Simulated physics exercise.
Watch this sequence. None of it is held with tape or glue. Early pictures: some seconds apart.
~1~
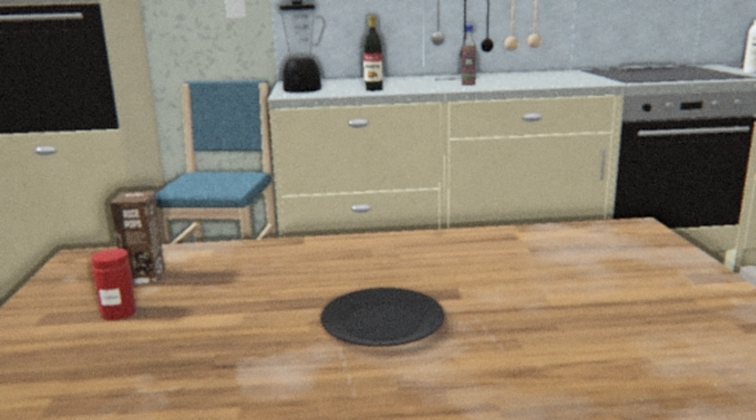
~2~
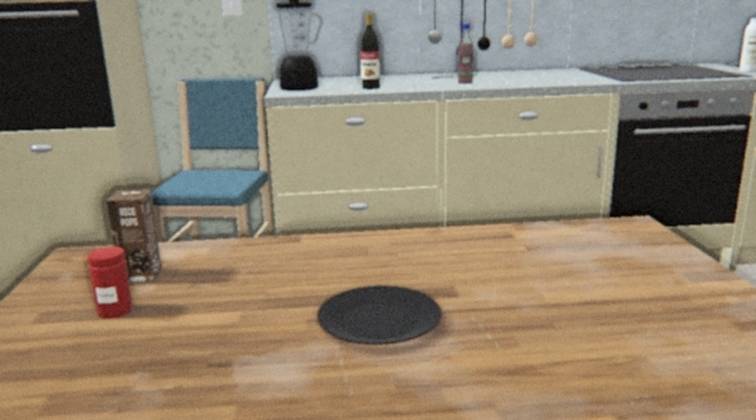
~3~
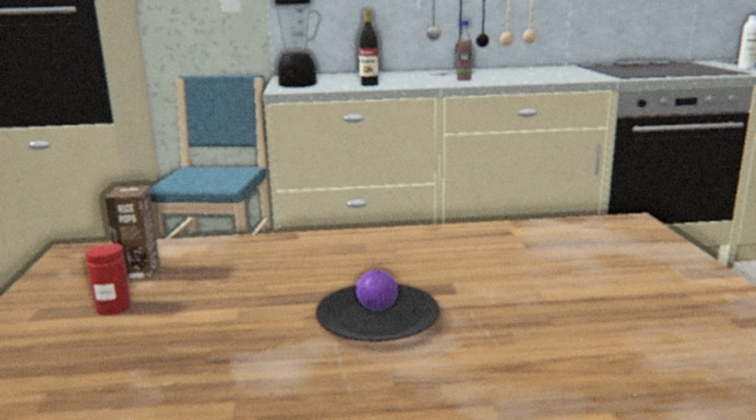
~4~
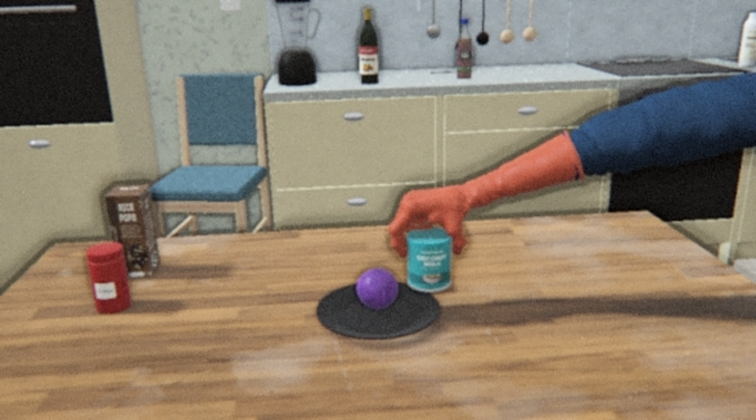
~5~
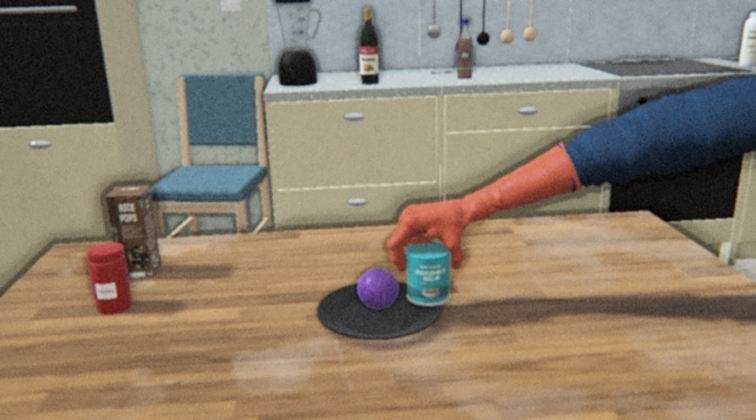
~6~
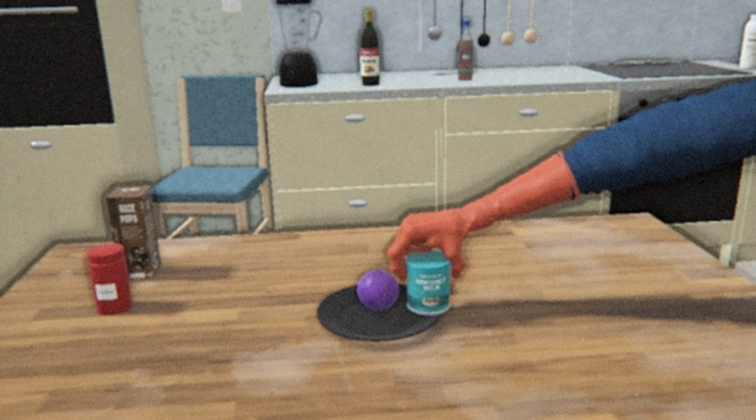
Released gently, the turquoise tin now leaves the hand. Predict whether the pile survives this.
The pile bears the load.
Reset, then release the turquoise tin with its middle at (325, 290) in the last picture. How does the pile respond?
Outcome: The pile is still standing.
Then, 0.20 s on from there, no change.
Then, 0.50 s on from there, turquoise tin resting near (428, 282).
In the end, all 5 unmoved. At the end, from the last picture's camera, turquoise tin near (428, 282). The pile stays up.
